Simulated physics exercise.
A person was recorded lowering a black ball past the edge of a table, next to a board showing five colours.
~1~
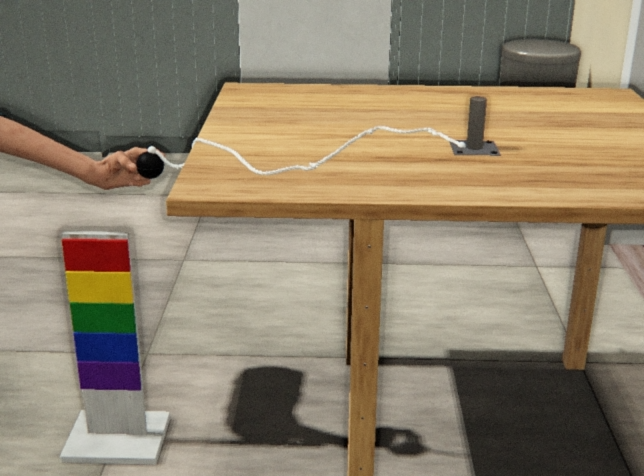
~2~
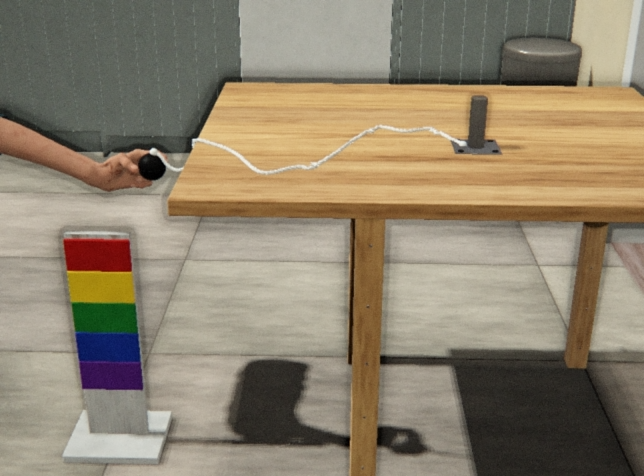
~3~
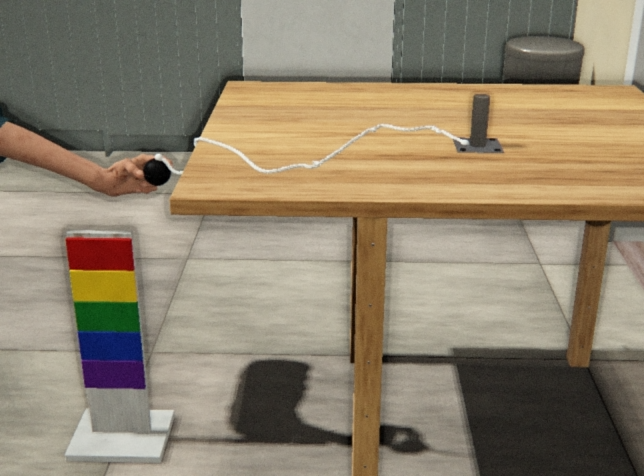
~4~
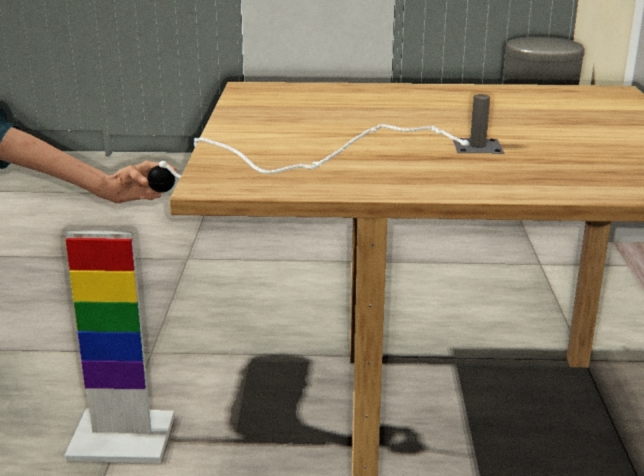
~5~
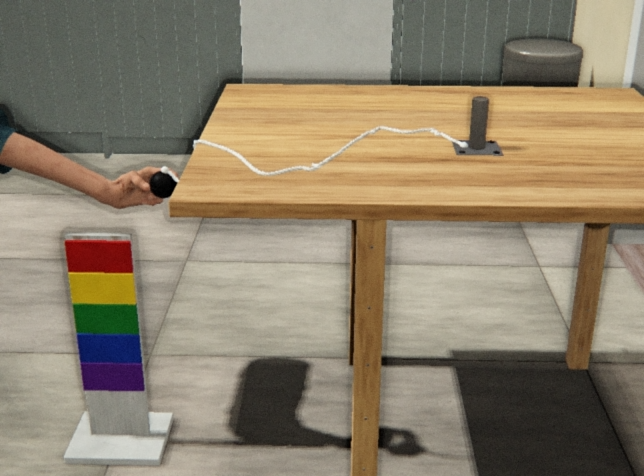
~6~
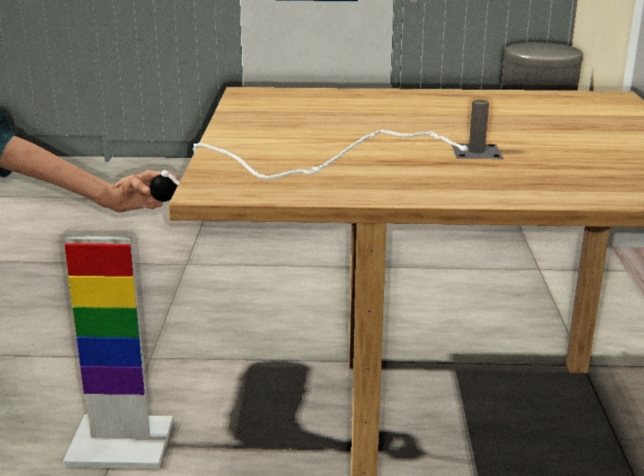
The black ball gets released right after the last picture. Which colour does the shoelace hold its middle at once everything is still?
The shoelace holds its middle at purple.
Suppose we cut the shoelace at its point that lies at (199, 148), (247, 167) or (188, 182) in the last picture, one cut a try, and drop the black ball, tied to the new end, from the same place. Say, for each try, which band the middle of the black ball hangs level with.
First cut: Green; second: Red; third: Blue.
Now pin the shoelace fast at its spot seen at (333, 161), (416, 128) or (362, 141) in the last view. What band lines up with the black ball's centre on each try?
Each in turn comes out as yellow, blue, green.
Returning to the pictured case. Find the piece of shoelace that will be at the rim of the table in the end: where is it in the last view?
It's the bit near (319, 169).
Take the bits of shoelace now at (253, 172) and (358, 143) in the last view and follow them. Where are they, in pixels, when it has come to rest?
Around (210, 219); the other one around (284, 138).
Early on, ball near (183, 387); level with purple.
Midway, ball near (245, 361); level with blue.
Near the end, ball near (200, 360); level with purple.
Finally, ball near (224, 372); level with purple. The shoelace holds its middle at purple.
